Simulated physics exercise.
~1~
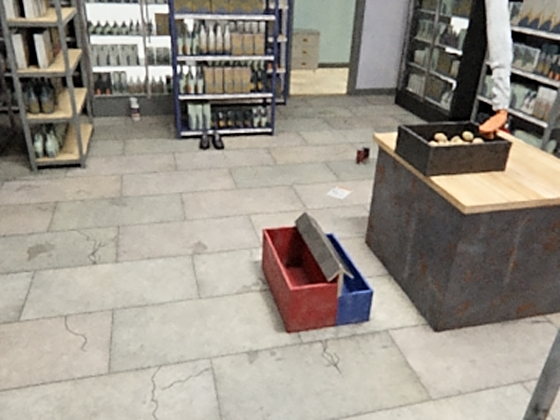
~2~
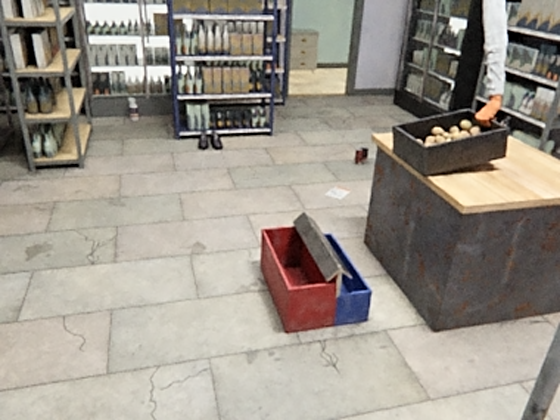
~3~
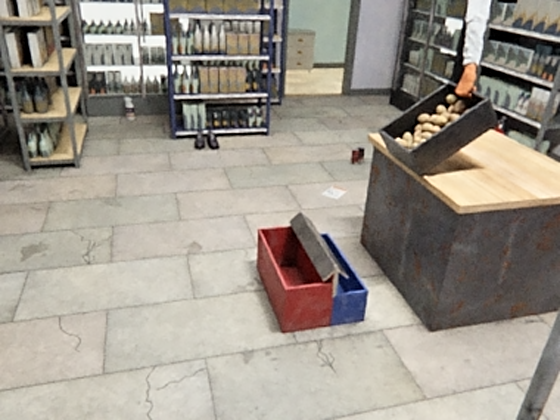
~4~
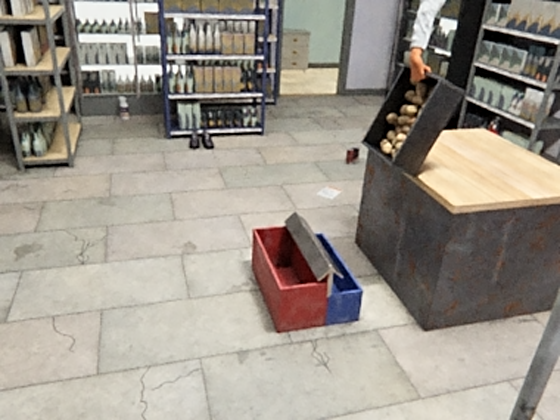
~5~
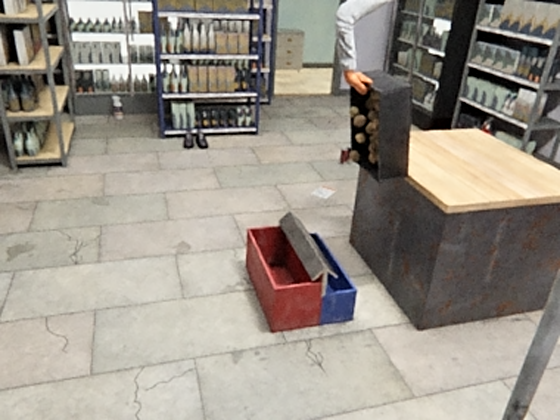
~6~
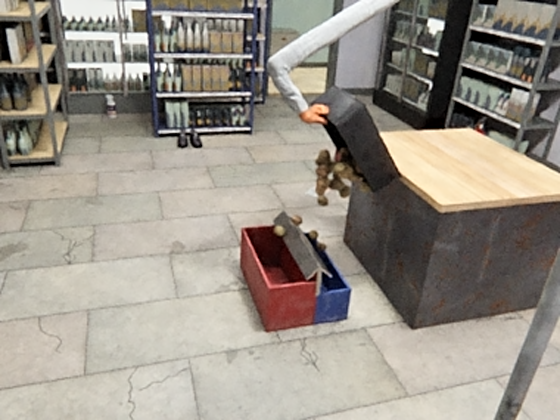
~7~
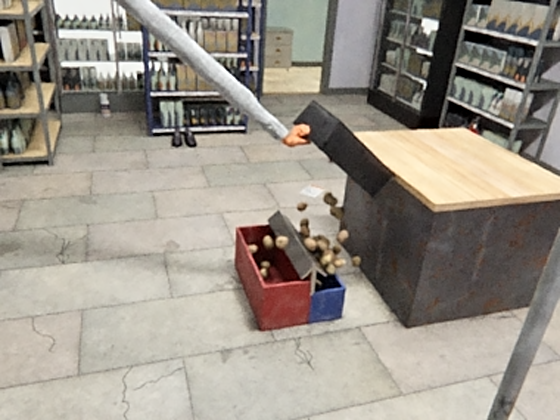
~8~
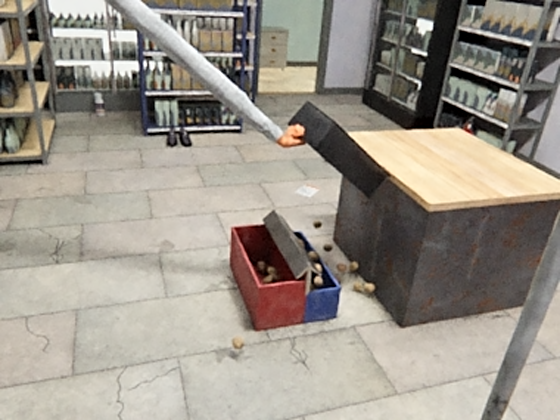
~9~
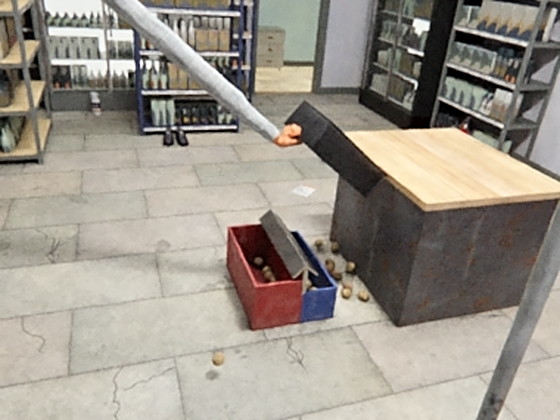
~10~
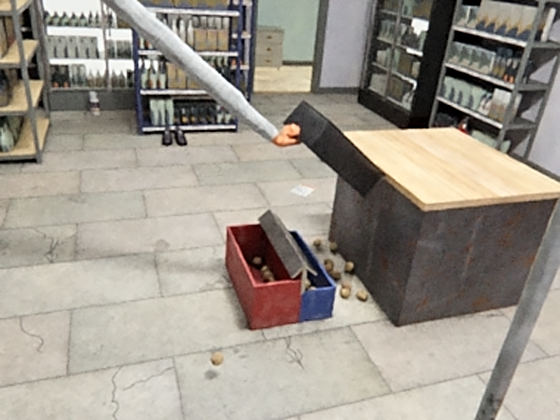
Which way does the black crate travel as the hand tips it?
The black crate moves to the left, swinging over the left edge of the bench as it tips.
